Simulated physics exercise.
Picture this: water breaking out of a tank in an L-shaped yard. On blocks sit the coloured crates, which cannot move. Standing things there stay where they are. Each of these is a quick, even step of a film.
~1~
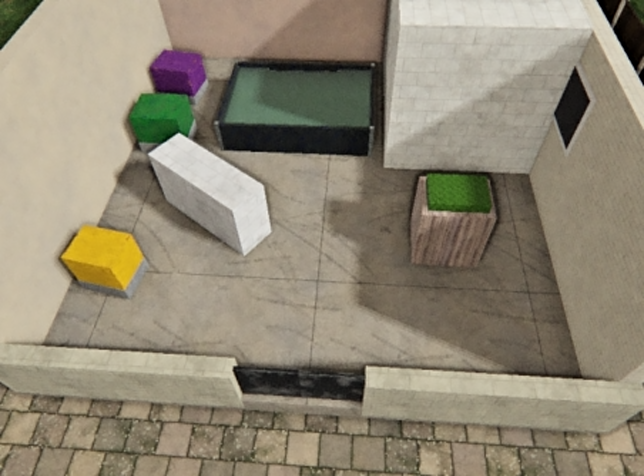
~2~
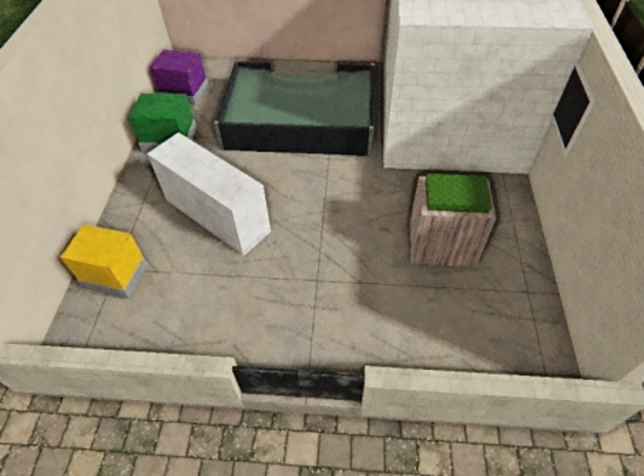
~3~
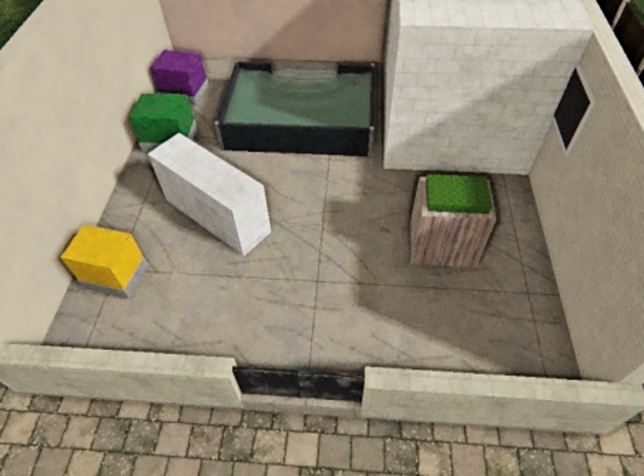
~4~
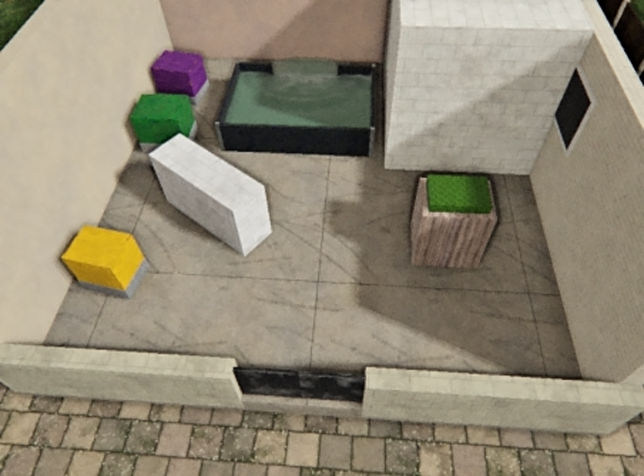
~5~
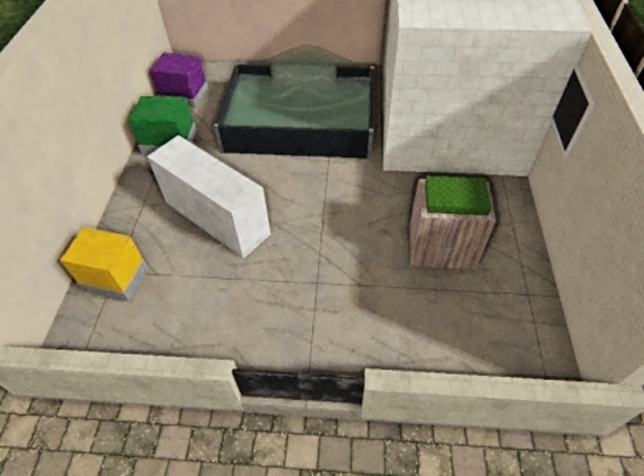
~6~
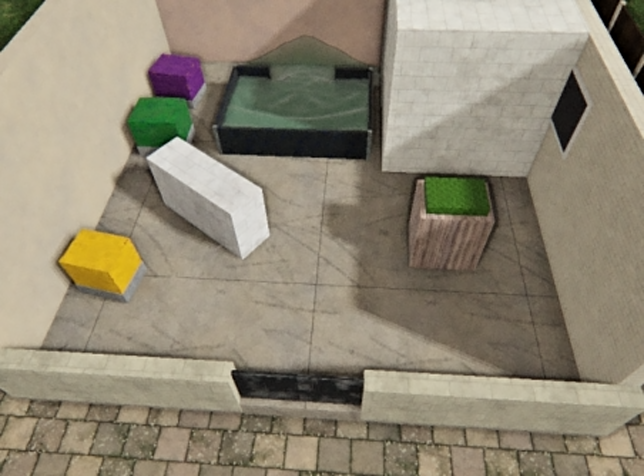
Water lies still in a dark-sided tank at the back of a walled yard, then ripples as a gap shows in the tank's far side. It pours out through the gap and spreads in a thin, widening sheet behind the tank, while the purple, green and yellow crates stay put.
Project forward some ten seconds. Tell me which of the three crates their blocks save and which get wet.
One by one: The yellow crate sits high enough; the green crate sits high enough; the purple crate sits too low.
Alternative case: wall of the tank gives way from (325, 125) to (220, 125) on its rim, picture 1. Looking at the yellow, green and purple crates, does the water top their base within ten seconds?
Here's how it goes: The yellow crate is left untouched, the green crate is left untouched, and the purple crate is left untouched.
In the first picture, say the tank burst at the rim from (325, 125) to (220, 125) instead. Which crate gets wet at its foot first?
First: The one in green.
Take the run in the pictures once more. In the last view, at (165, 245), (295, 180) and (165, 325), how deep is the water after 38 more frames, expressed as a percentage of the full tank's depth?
Going in order, roughly 2, 0 and 0 %.
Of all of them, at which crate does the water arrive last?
Answer: The yellow-painted one.
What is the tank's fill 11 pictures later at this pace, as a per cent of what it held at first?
Near 56 in a hundred.
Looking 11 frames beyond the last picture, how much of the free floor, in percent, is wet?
About 15 per cent.
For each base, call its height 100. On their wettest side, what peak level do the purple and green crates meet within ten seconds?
The first comes to 150 per cent and the second to 70 per cent.
A moment on, water covers 10 % of the floor; the yellow crate not reached, the green crate not reached, the purple crate not reached.
Next, water covers 15 % of the floor; the yellow crate not reached, the green crate not reached, the purple crate water round its plinth.
Then, water covers 35 % of the floor; the yellow crate not reached, the green crate water round its plinth, the purple crate water round its plinth.
Later, water covers 55 % of the floor; the yellow crate water round its plinth, the green crate water round its plinth, the purple crate water round its plinth.
In the end, water covers 90 % of the floor; the yellow crate stayed above the water, the green crate stayed above the water, the purple crate was topped.
